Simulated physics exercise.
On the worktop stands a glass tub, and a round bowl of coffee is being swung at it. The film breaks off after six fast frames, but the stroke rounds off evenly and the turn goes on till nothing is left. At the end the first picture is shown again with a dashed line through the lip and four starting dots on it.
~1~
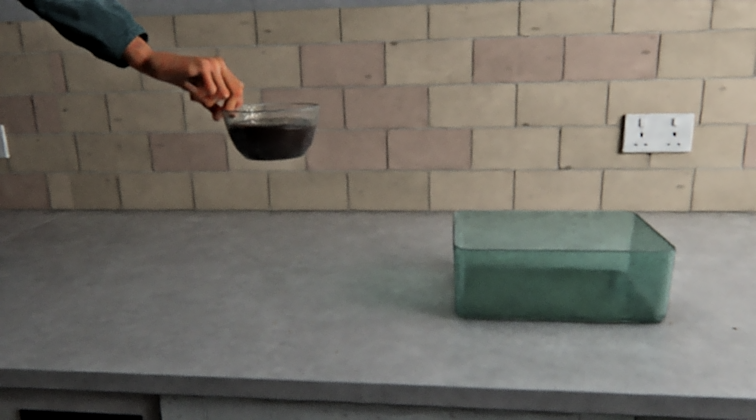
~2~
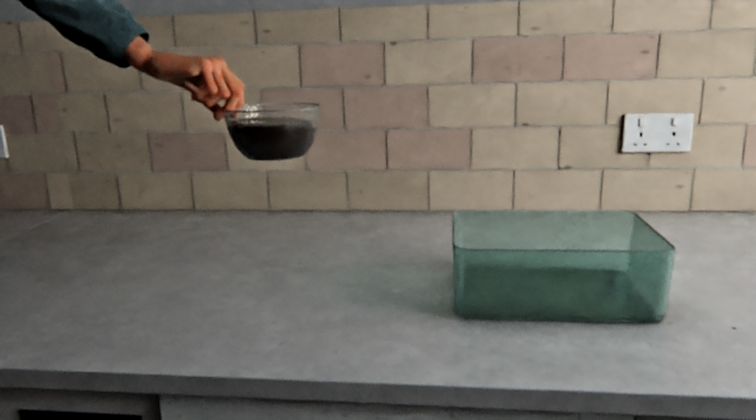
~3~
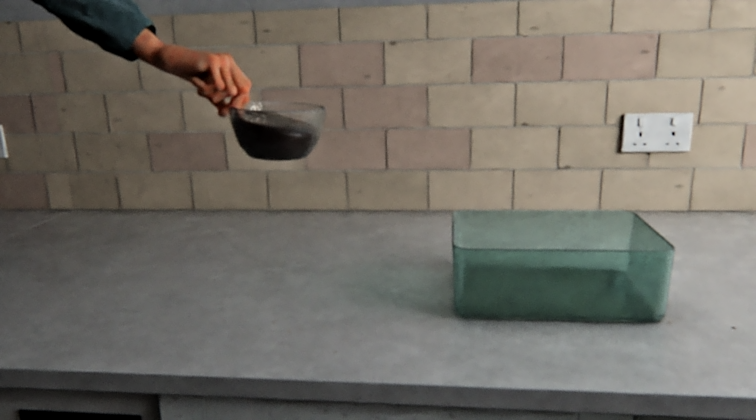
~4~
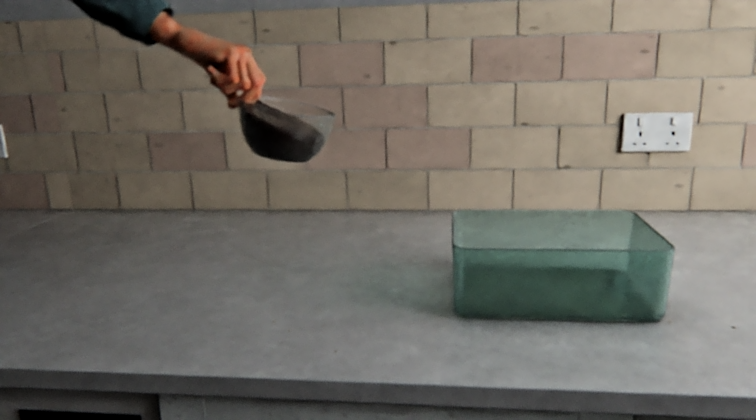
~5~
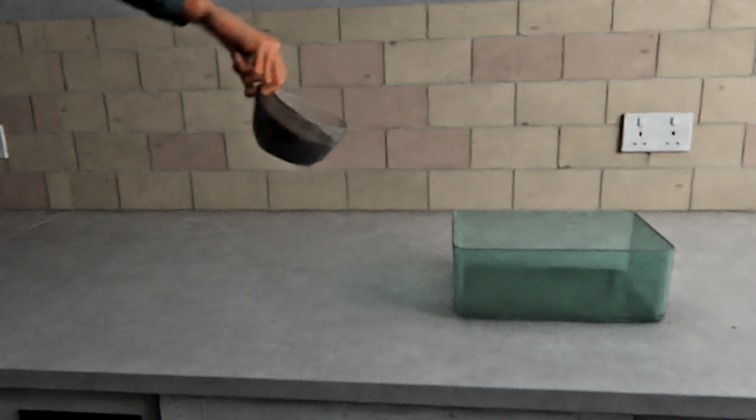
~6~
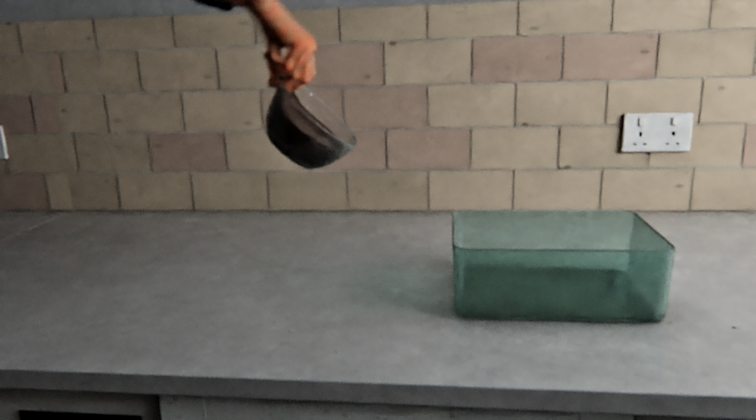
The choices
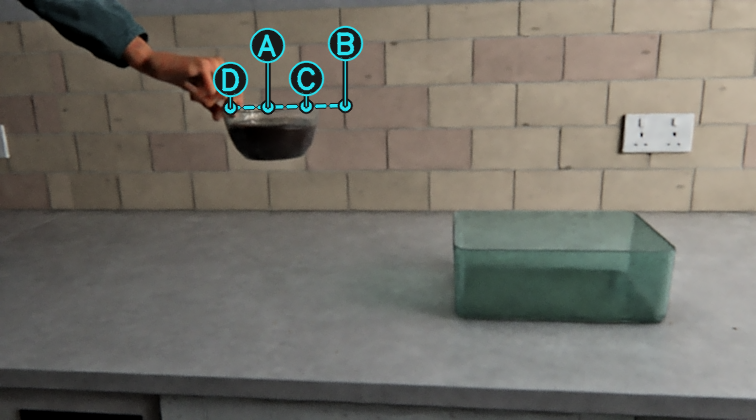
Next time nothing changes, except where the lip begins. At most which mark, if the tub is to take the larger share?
Dot B.
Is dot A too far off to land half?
Yes, it does.
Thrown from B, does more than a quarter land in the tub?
Yes.
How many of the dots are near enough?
One of the four.
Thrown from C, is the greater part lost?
Yes.
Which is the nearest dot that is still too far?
The answer is C.
On the marked copy, A at (267, 107); B at (345, 105); C at (306, 106); D at (230, 107).
With A, about 0 % lands in the tub, 99 % falls short.
With B, about 85 % lands in the tub, 5 % falls short and 10 % goes beside or beyond.
With C, about 5 % lands in the tub, 92 % falls short and 3 % goes beside or beyond.
With D, about 0 % lands in the tub, 100 % falls short.
